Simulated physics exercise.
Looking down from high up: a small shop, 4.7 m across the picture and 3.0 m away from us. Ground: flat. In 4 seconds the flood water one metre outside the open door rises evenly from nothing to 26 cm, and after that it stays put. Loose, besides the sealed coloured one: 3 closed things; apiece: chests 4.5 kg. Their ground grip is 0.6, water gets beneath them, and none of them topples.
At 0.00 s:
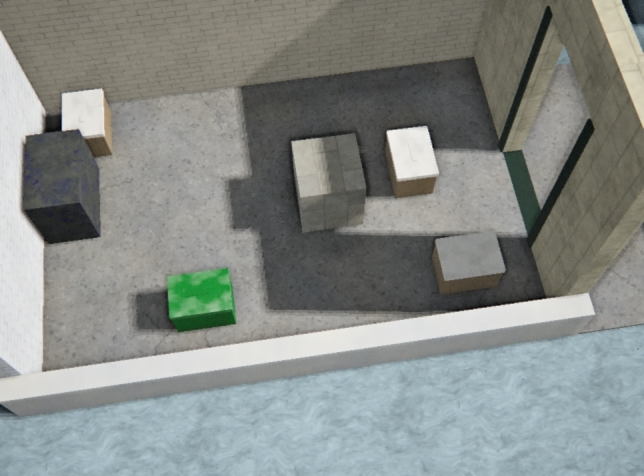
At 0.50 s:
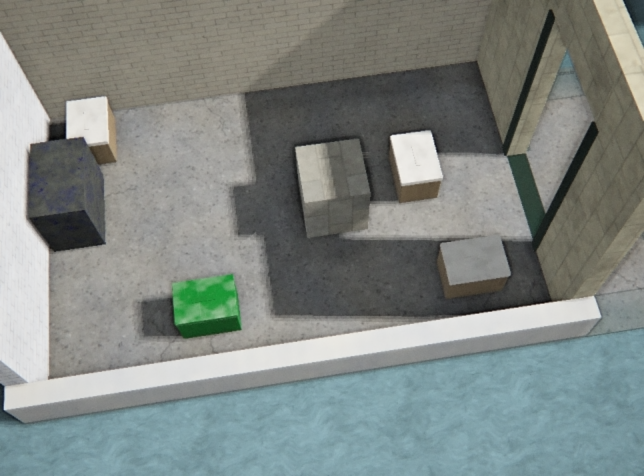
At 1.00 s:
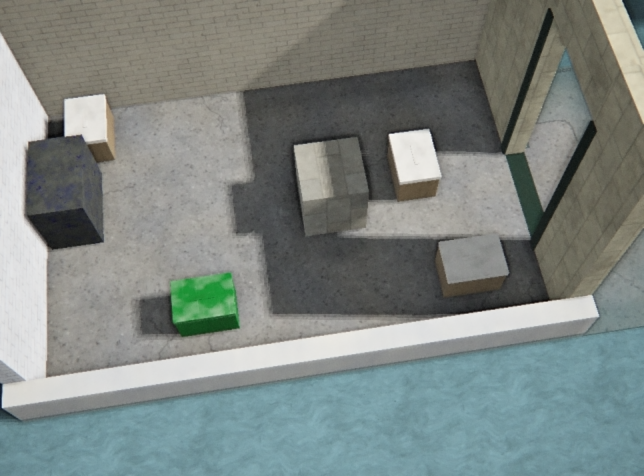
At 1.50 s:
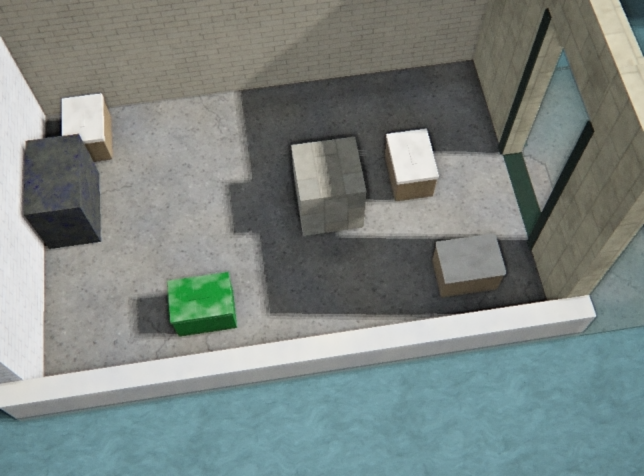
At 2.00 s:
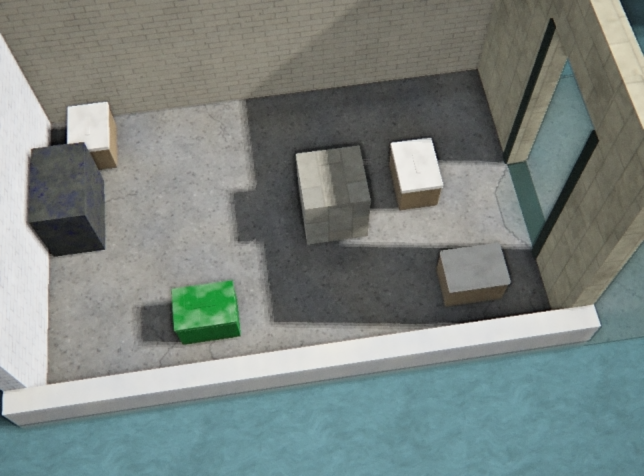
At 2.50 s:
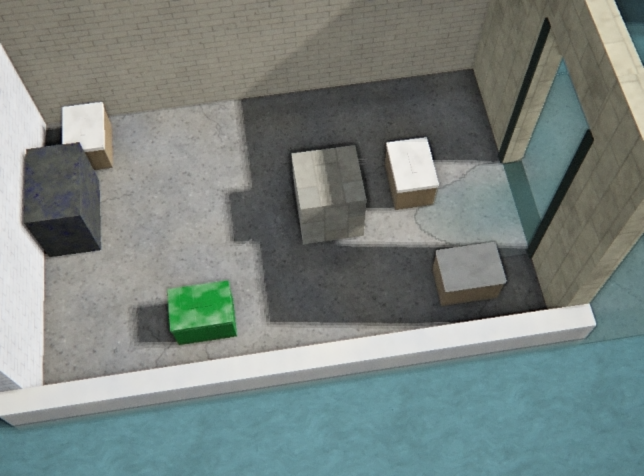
Water spreads outside a small room of still boxes, then enters through the right doorway.
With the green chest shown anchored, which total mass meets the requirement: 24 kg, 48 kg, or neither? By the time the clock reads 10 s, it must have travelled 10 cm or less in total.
The heavier weight is required.
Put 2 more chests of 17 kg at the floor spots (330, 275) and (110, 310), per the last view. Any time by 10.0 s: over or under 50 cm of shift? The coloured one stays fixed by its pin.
Respectively, exceeded and not exceeded.
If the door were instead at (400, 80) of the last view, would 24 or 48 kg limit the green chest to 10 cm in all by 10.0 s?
Result: The heavier mass is required.
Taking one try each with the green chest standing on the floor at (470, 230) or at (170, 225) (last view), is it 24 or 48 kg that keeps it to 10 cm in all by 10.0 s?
At the first spot the heavier mass is required, at the second the heavier mass is required.
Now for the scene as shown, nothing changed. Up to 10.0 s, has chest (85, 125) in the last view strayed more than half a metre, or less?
I'd say it falls below.
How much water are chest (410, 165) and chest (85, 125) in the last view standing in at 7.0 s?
Around 6 cm and 9 cm.
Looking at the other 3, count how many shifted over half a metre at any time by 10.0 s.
The tally stands at 2.
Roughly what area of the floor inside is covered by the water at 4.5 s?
That flooded area is roughly 7.5 m2.
After 3.5 s the green chest would be 0 cm from its start with 24 kg and 0 cm from its start with 48 kg; 0 cm of water round it then.
After 4.5 s the green chest would be 0 cm from its start with 24 kg and 0 cm from its start with 48 kg; 2 cm of water round it then.
After 7.0 s the green chest would be 1 cm from its start with 24 kg and 0 cm from its start with 48 kg; 6 cm of water round it then.
After 10.0 s the green chest would be 105 cm from its start with 24 kg and 0 cm from its start with 48 kg; 12 cm of water round it then.
